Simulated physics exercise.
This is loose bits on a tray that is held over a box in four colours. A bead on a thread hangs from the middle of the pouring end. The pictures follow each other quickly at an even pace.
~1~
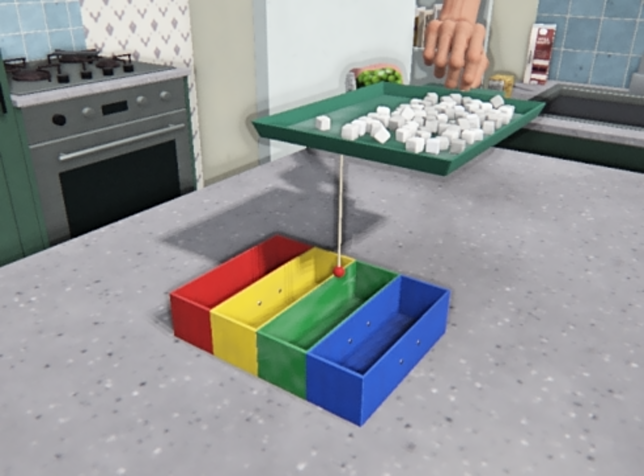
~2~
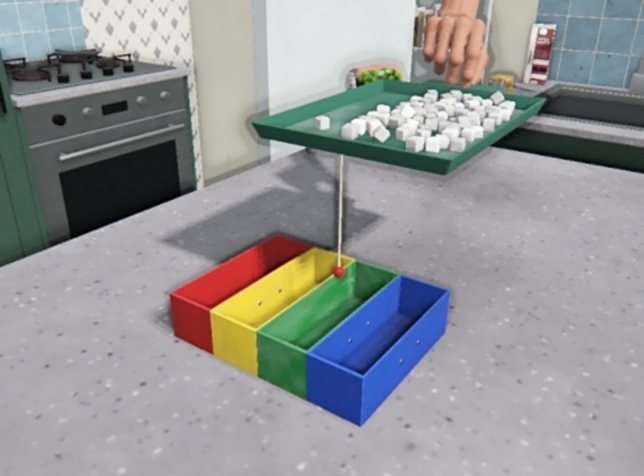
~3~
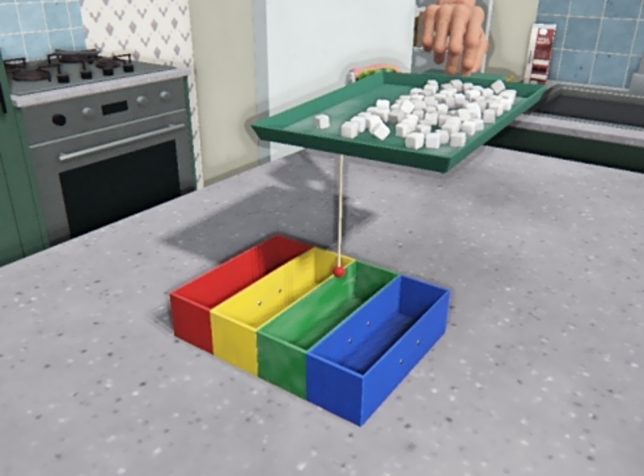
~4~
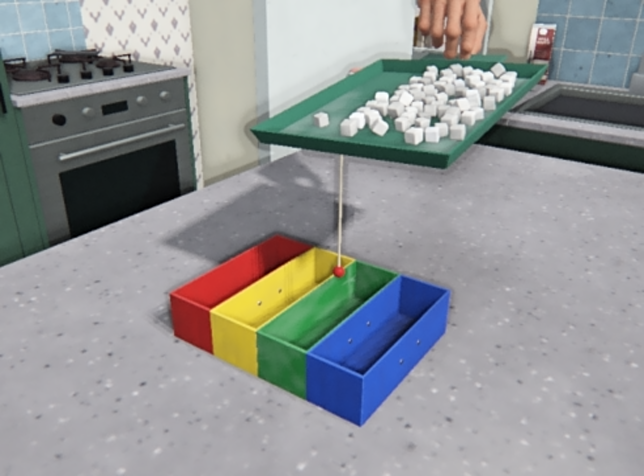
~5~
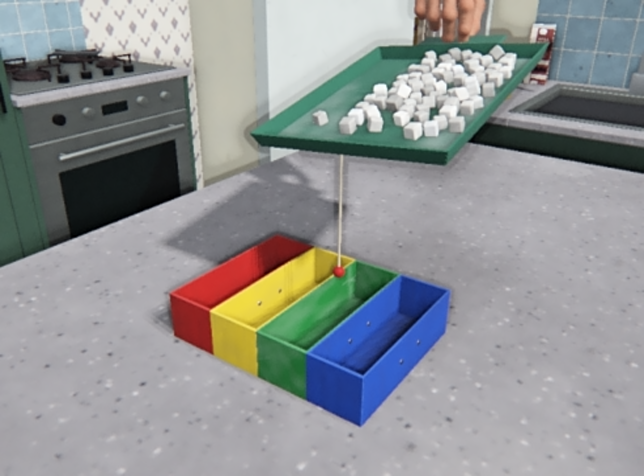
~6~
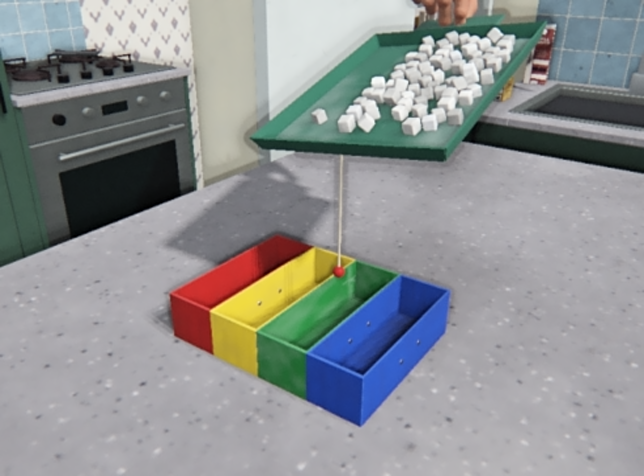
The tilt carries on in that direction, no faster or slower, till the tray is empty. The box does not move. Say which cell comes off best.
The red cell gets the most.
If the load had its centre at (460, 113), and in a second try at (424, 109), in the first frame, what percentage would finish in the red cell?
In turn 50 and 50 in a hundred.
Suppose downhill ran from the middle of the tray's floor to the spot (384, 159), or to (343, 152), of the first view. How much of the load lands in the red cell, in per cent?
About 0 and 10 per cent.
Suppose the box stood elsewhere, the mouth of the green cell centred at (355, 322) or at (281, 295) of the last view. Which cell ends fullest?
First red, then the cell in yellow.
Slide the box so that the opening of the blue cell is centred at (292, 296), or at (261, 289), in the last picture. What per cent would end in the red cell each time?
In turn 0 and 0 in a hundred.
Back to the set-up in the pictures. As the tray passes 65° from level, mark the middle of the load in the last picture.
Close to (313, 124).
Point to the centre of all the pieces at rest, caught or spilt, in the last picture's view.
Roughly at (256, 304).
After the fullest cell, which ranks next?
It is the cell in yellow.
Soon, tray tipped steeply; most on the tray; a stray few in the red cell; a small part falling or outside the box.
A while on, tray tipped past a quarter turn; a stray few on the tray; about half in the red cell; about a quarter in the yellow cell; a small part in the green cell; about a quarter falling or outside the box.
Towards the end, tray tipped past a quarter turn; about half in the red cell; about a third in the yellow cell; a small part in the green cell; a small part falling or outside the box.
Finally, tray tipped past a quarter turn; about half in the red cell; about a third in the yellow cell; a small part in the green cell; none in the blue cell; a small part outside the box.
